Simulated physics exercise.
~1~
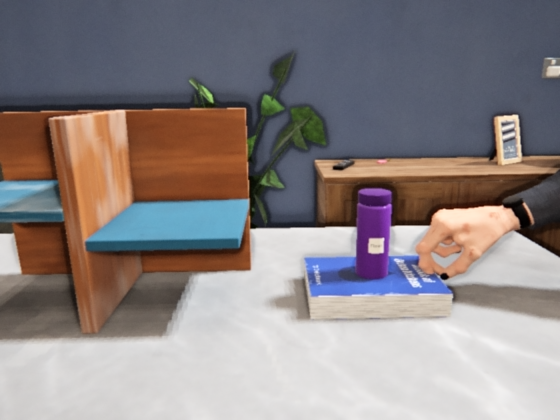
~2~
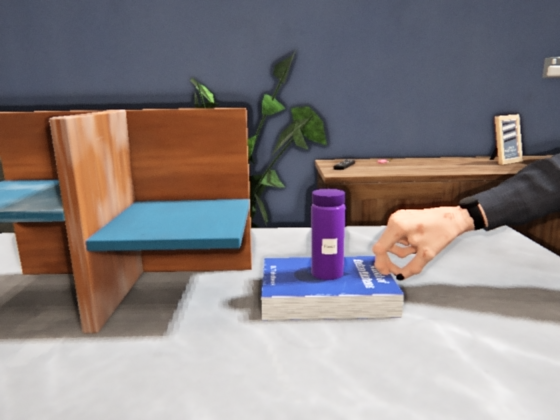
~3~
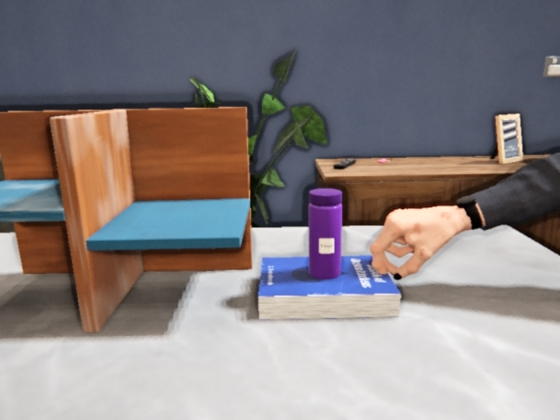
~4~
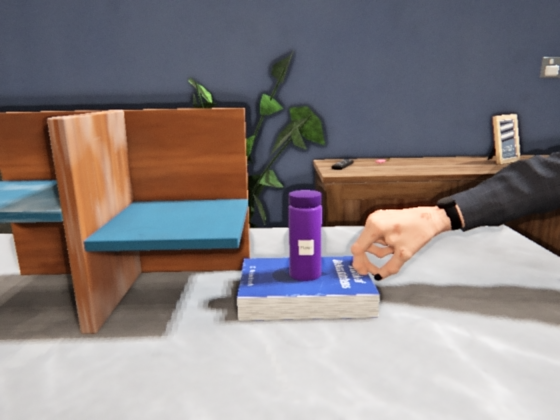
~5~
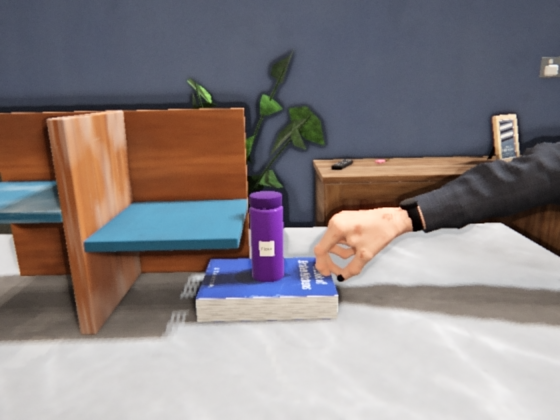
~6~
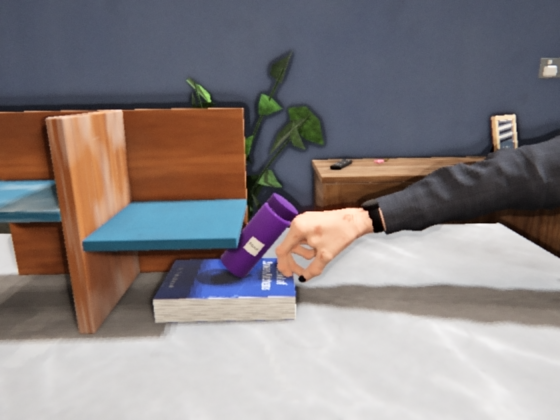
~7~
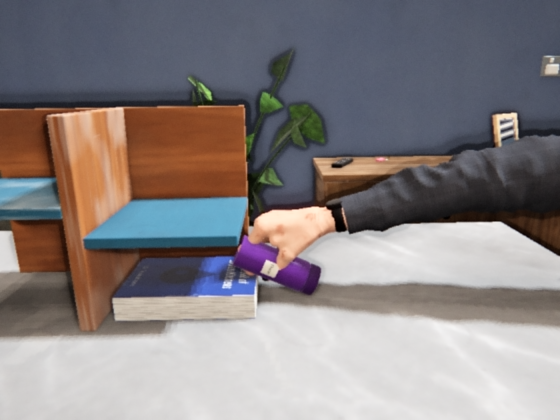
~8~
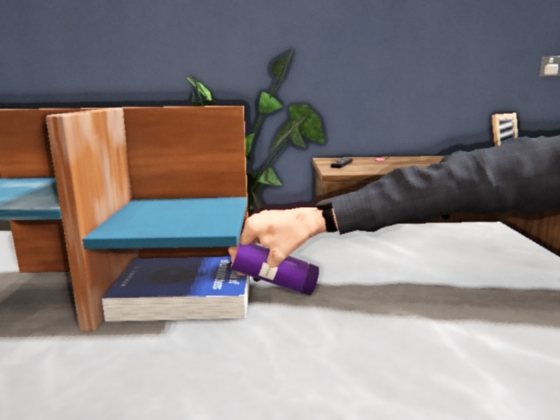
A hand slid a blue book carrying an upright purple bottle leftward under a low blue shelf, until the bottle struck the shelf's edge, tipped back to the right and ended on its side by the hand, with the book mostly underneath.
